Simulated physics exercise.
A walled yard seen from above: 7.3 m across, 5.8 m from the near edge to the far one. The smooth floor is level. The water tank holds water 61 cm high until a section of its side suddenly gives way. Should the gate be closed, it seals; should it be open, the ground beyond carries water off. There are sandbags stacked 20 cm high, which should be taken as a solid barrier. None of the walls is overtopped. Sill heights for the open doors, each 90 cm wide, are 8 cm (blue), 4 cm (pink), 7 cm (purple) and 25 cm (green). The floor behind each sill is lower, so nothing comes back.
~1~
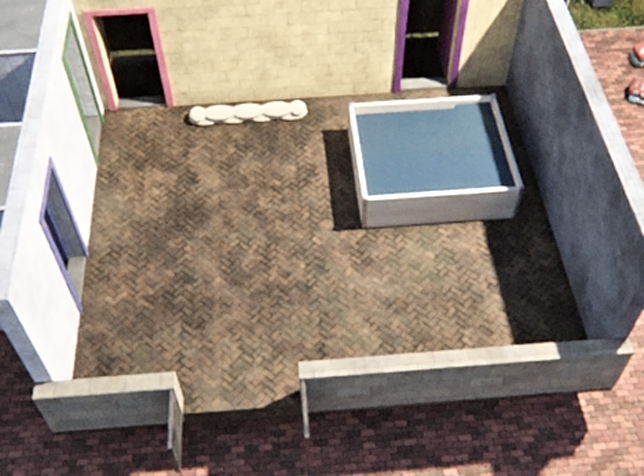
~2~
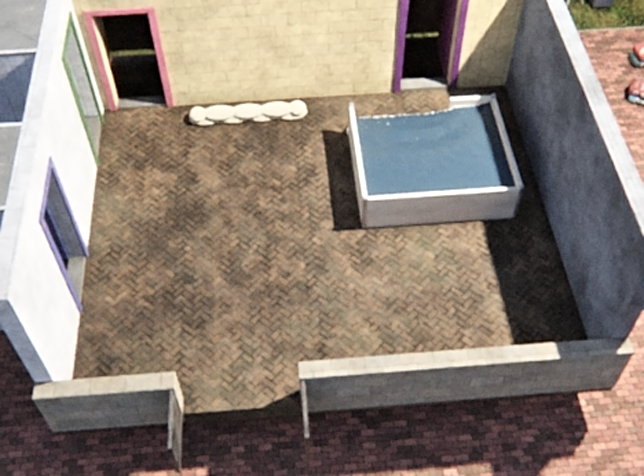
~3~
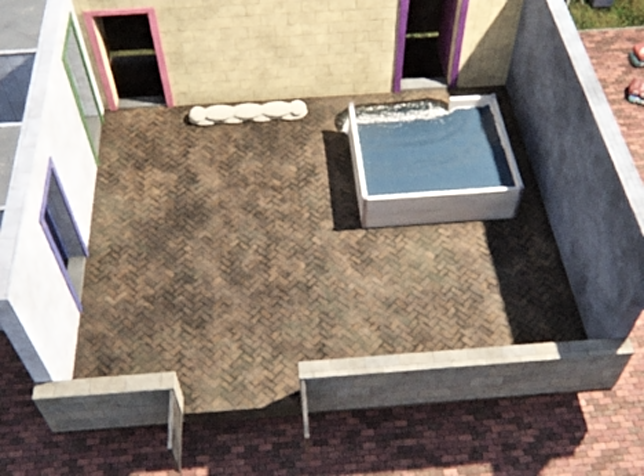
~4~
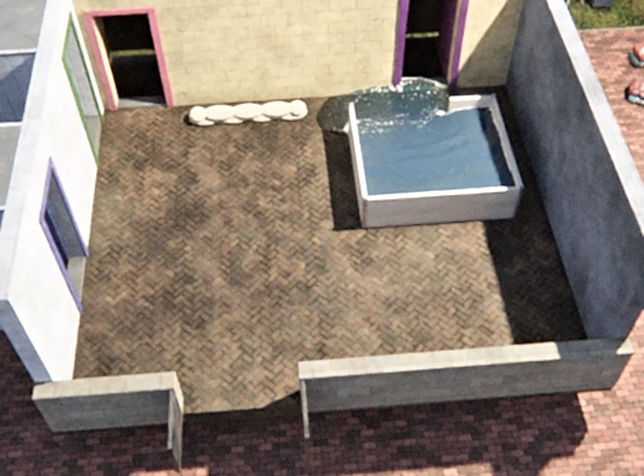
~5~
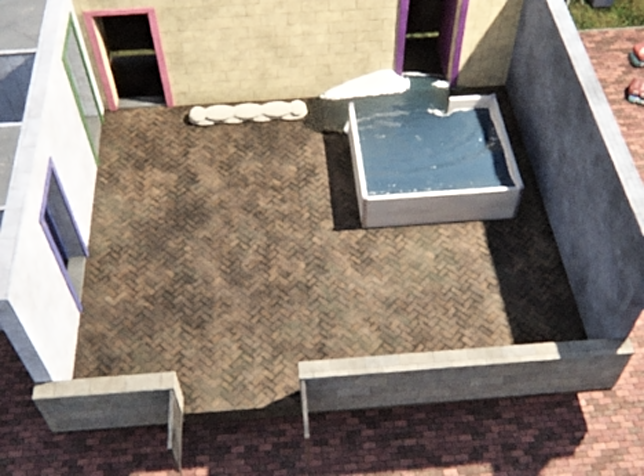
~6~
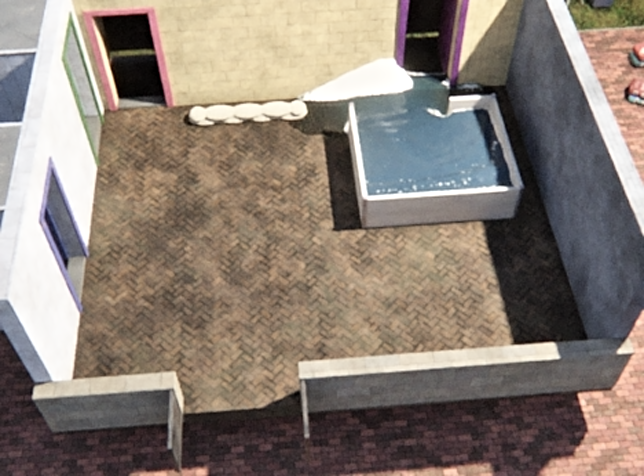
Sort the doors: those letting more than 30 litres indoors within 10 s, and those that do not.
The blue door is among those that do not; the pink door is among those letting more in; the purple door is among those letting more in; the green door is among those that do not.
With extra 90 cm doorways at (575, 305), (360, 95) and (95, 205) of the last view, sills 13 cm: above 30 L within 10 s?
The first one doesn't reach it, the second one exceeds it, and the third one doesn't reach it.
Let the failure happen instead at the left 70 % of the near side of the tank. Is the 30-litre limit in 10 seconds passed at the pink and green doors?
Pink goes beyond, green stays inside, judged against that limit.
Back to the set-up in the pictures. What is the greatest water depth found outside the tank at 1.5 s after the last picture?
Depth: Approx. 40 cm.
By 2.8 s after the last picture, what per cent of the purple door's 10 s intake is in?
Fraction in by then: Around 80 per cent.
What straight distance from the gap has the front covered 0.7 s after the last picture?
Roughly 3.4 metres out.
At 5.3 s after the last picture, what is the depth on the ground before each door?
Measured in centimetres, the blue door gives 4, the pink door 6, the purple door 13 and the green door 9.
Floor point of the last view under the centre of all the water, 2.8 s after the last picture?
Centre: Approx. (362, 151) px.
Then, 0.7 s after the last picture water covers 10 % of the floor and is deepest (48 cm) near (374, 96); blue door not reached, pink door not reached, purple door 33 cm at the sill, 179 L in, green door not reached.
Then, 1.5 s after the last picture water covers 25 % of the floor and is deepest (40 cm) near (306, 114); blue door not reached, pink door 9 cm at the sill, 0 L in, purple door 28 cm at the sill, 337 L in, green door not reached.
Then, 2.8 s after the last picture water covers 50 % of the floor and is deepest (26 cm) near (502, 88); blue door not reached, pink door 7 cm at the sill, 12 L in, purple door 19 cm at the sill, 469 L in, green door 20 cm at the sill, 0 L in.
Then, 5.3 s after the last picture water covers 80 % of the floor and is deepest (17 cm) near (70, 406); blue door 4 cm at the sill, 0 L in, pink door 6 cm at the sill, 35 L in, purple door 13 cm at the sill, 567 L in, green door 9 cm at the sill, 0 L in.
Then, 9.3 s after the last picture water covers 90 % of the floor and is deepest (9 cm) near (496, 102); blue door 5 cm at the sill, 0 L in, pink door 5 cm at the sill, 51 L in, purple door 8 cm at the sill, 601 L in, green door 6 cm at the sill, 0 L in.
